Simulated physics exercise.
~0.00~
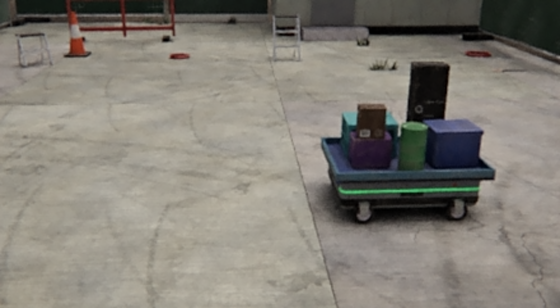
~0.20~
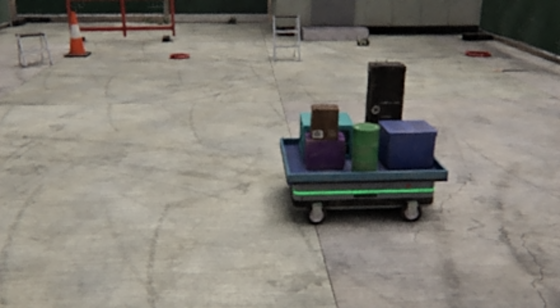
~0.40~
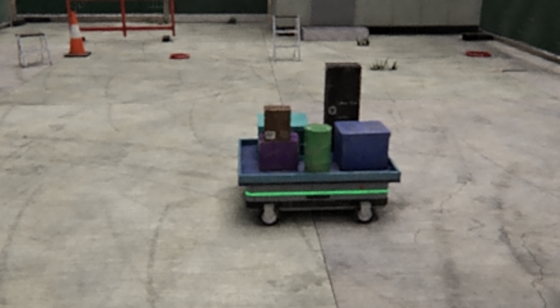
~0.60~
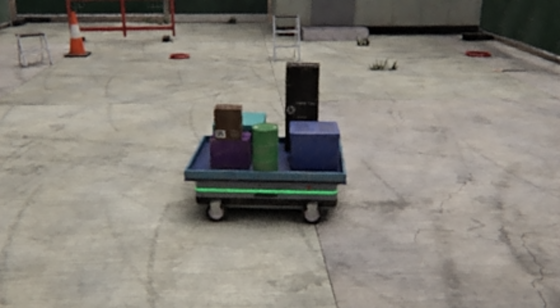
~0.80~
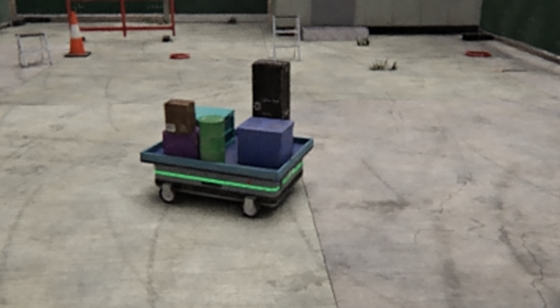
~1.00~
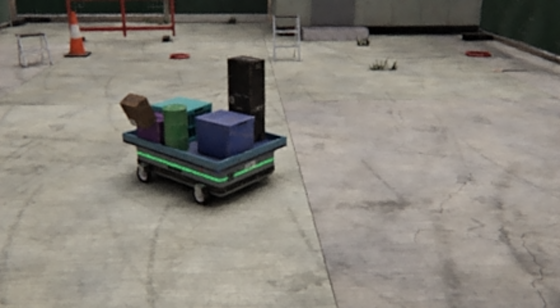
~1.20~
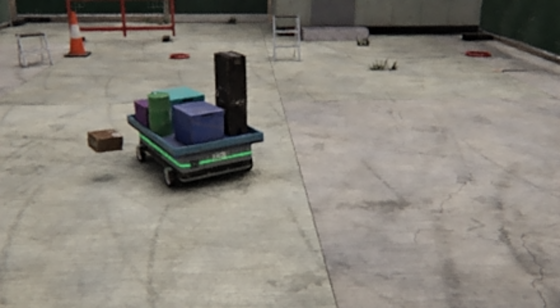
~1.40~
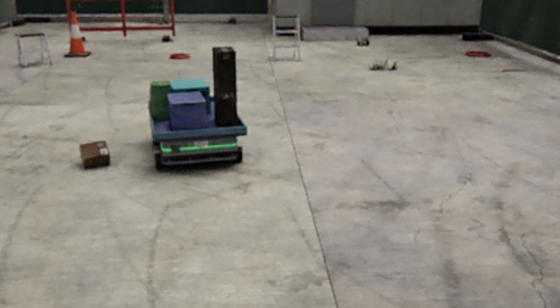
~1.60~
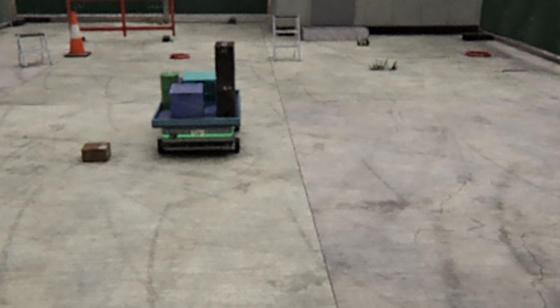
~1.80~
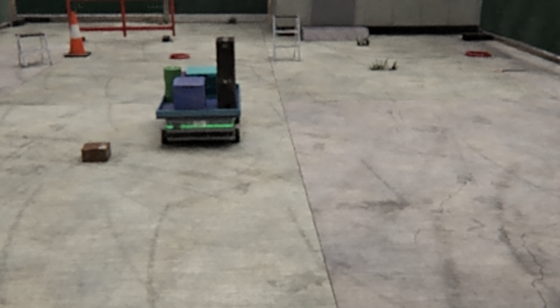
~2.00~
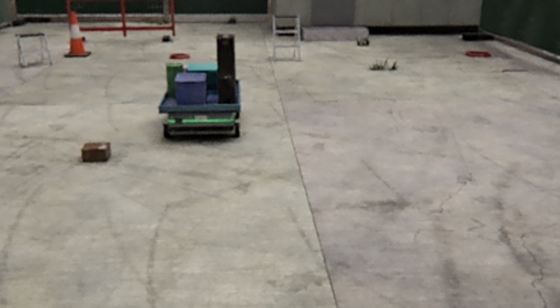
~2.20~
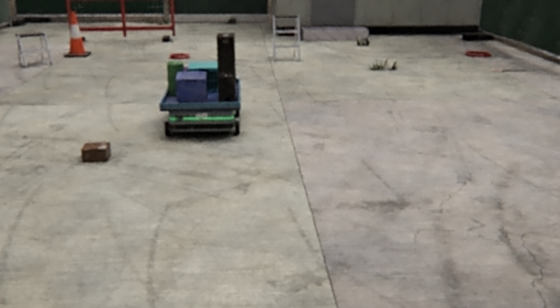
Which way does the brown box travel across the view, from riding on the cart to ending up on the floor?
The brown box travels to the left, first riding on the cart and then coming off it onto the floor.
Loaded robot cart rolling left across a concrete floor, turning away from the camera, shedding its brown box and finally stopping.
